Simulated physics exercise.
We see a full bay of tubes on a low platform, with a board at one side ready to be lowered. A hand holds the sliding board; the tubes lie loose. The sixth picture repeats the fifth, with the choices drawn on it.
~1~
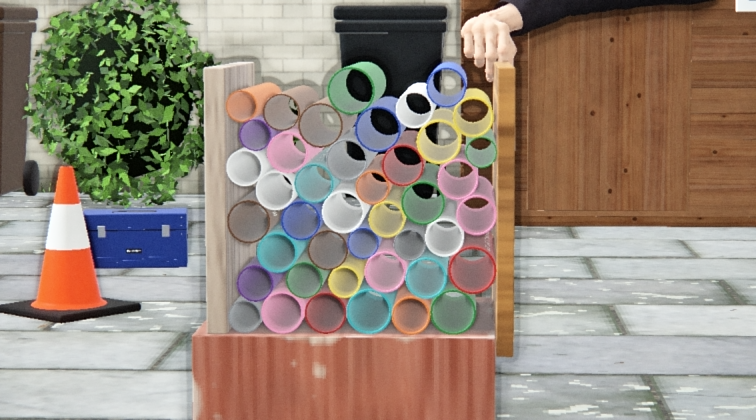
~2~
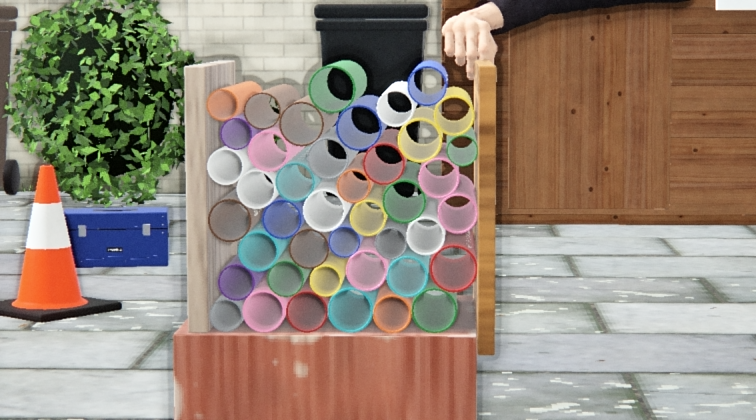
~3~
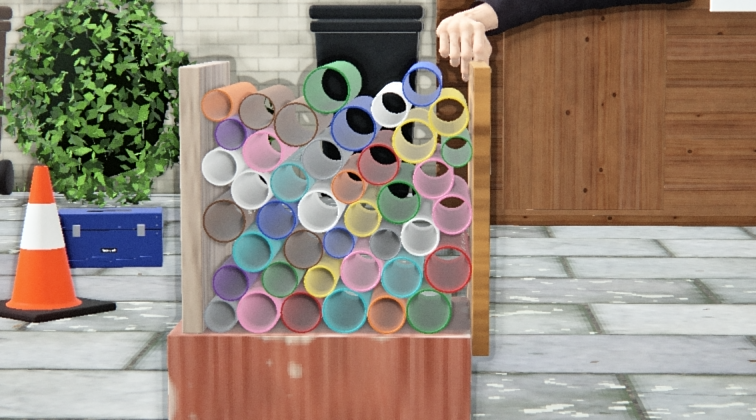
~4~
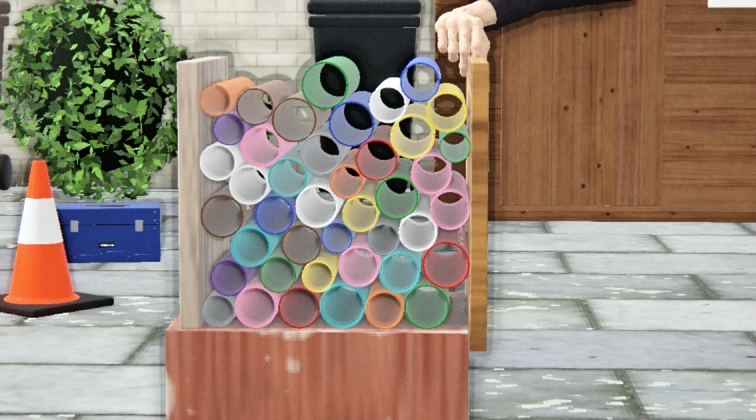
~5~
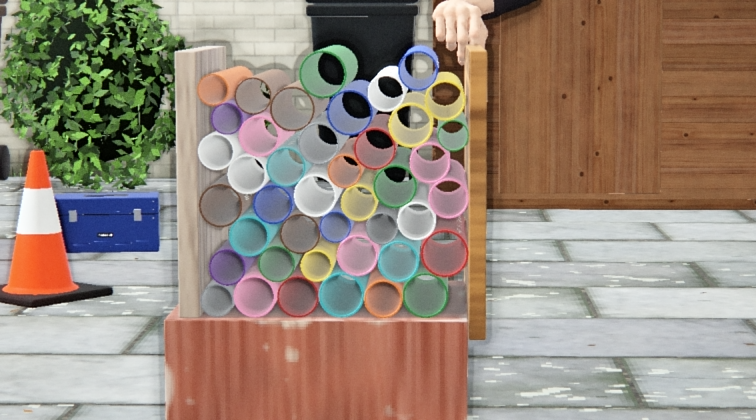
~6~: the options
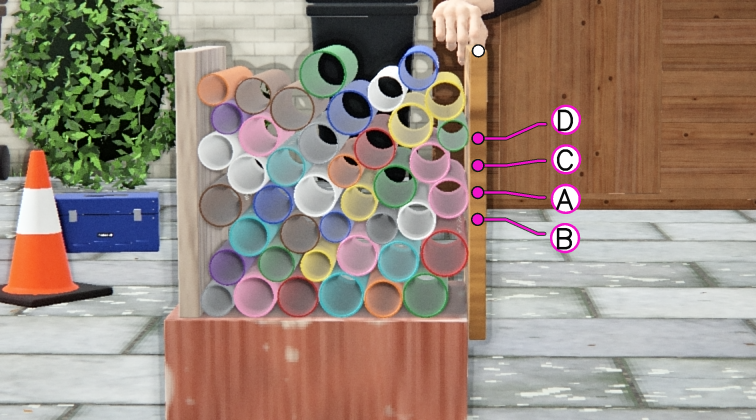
A hand at the end of a dark sleeve rests on top of the wooden board at the right of a paved yard, seen from the front. Loose tubes in pink, blue, green, white, yellow, red and turquoise fill the bay above a reddish platform, with an orange-and-white cone, blue toolbox and leafy bush to the left. The view shifts slightly right, then tilts down a little, while hand, board and tubes barely move.
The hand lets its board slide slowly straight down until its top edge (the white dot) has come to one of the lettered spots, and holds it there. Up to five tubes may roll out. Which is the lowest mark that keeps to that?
The last mark within the limit is B.
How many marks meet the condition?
Four of the four.
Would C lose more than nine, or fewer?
It loses fewer than nine.
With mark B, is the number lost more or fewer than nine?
Fewer than nine.
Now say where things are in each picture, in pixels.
A pink tube (477, 215); a turquoise tube (314, 183); a pink tube (288, 153), in the first picture.
A pink tube (269, 151); a brown tube (302, 124), in the second picture.
A green tube (327, 90); side board (478, 196), in the third picture.
A green tube (427, 307), in the fourth picture.
A red tube (444, 253); a grey tube (382, 228); a pink tube (449, 198), in the fifth picture.
On the marked copy, A at (478, 193); B at (478, 219); C at (478, 165); D at (478, 138); the white dot at (478, 51).
With B. Early on, top of the board (469, 125).
Further on, top of the board (468, 207).
At the end, top of the board (468, 218), three out over the board.
As for the rest, A two out over the board; C two out over the board; D two out over the board.
